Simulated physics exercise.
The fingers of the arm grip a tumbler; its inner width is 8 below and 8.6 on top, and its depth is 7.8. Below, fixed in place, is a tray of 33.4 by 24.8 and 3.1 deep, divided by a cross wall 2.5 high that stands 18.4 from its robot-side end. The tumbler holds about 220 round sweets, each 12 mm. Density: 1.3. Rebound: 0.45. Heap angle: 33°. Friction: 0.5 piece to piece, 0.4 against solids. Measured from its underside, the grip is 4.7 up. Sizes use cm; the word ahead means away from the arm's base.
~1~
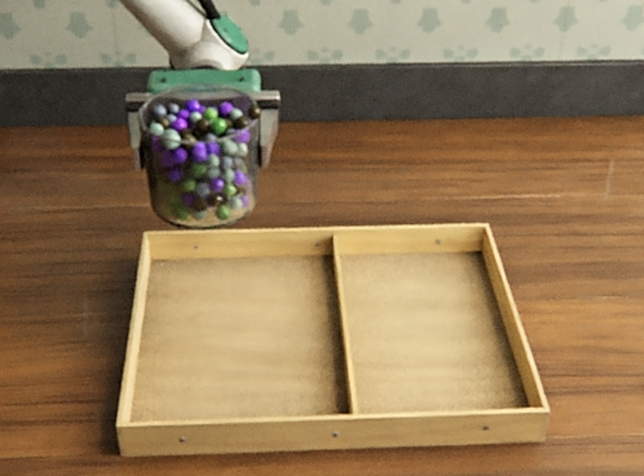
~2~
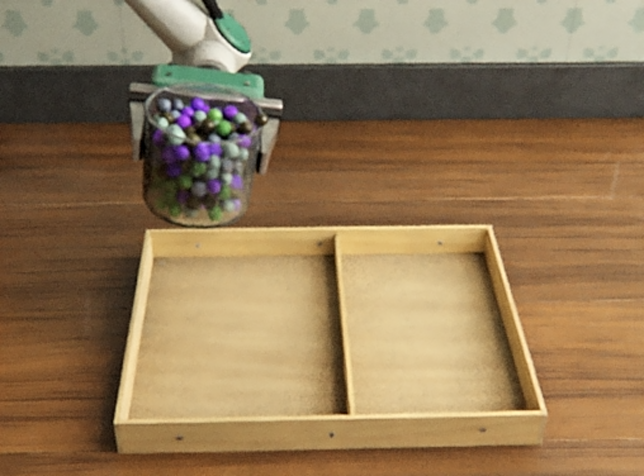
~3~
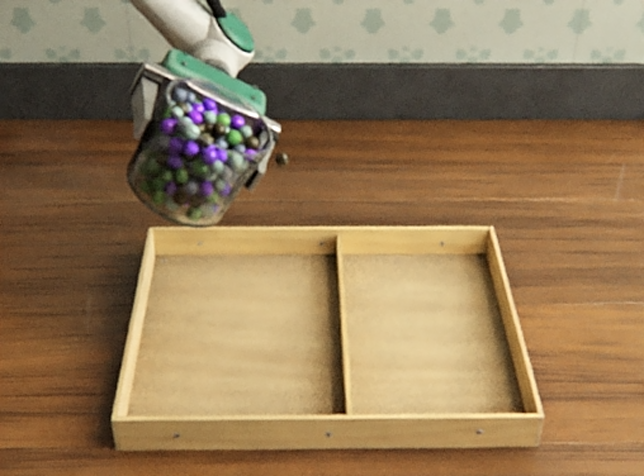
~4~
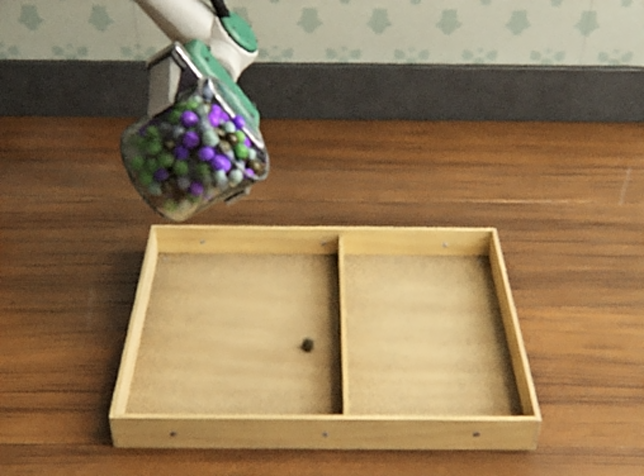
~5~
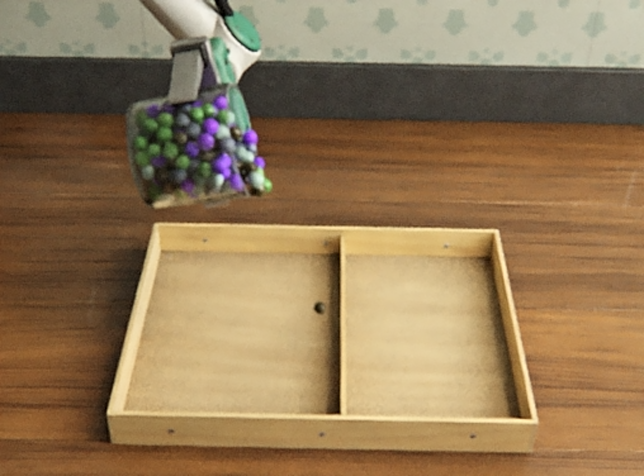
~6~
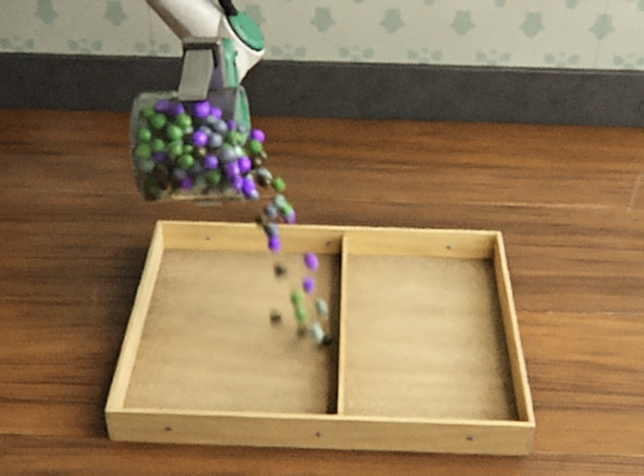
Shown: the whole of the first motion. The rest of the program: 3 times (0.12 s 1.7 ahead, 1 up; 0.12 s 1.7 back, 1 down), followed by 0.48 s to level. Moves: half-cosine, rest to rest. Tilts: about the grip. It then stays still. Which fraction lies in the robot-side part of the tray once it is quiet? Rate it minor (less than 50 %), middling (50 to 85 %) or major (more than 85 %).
Middling, 50 to 85 %.
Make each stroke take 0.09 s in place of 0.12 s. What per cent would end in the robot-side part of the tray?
65 %.
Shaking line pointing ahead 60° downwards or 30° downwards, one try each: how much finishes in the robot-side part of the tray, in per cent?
Roughly 45 per cent, then 50 per cent.
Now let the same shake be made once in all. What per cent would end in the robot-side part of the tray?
It would come to around 35 %.
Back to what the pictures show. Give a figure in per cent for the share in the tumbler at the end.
Around 30 per cent.
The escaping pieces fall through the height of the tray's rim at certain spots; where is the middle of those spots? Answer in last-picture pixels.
Around (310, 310).
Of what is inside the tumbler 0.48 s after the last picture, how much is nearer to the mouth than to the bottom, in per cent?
Near 65 %.
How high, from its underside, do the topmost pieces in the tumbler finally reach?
Height at rest: Approx. 5.0 cm.
Then, 0.48 s on, tilted 86° forward, highest piece 20 above the table; 103 in the tumbler, 72 in the robot-side part, 15 in the far-side part, 27 in flight or on a rim.
Then, 0.96 s on, tilted 43° forward, highest piece 21 above the table; 132 in the robot-side part, 64 in the tumbler, 21 in the far-side part.
Then, 1.40 s on, level, highest piece 21 above the table; 132 in the robot-side part, 64 in the tumbler, 21 in the far-side part.
Then, 2.45 s on, level, highest piece 21 above the table; 132 in the robot-side part, 64 in the tumbler, 21 in the far-side part.
In the end, 132 in the robot-side part, 64 in the tumbler, 21 in the far-side part. That is 61 % in the robot-side part of the tray.
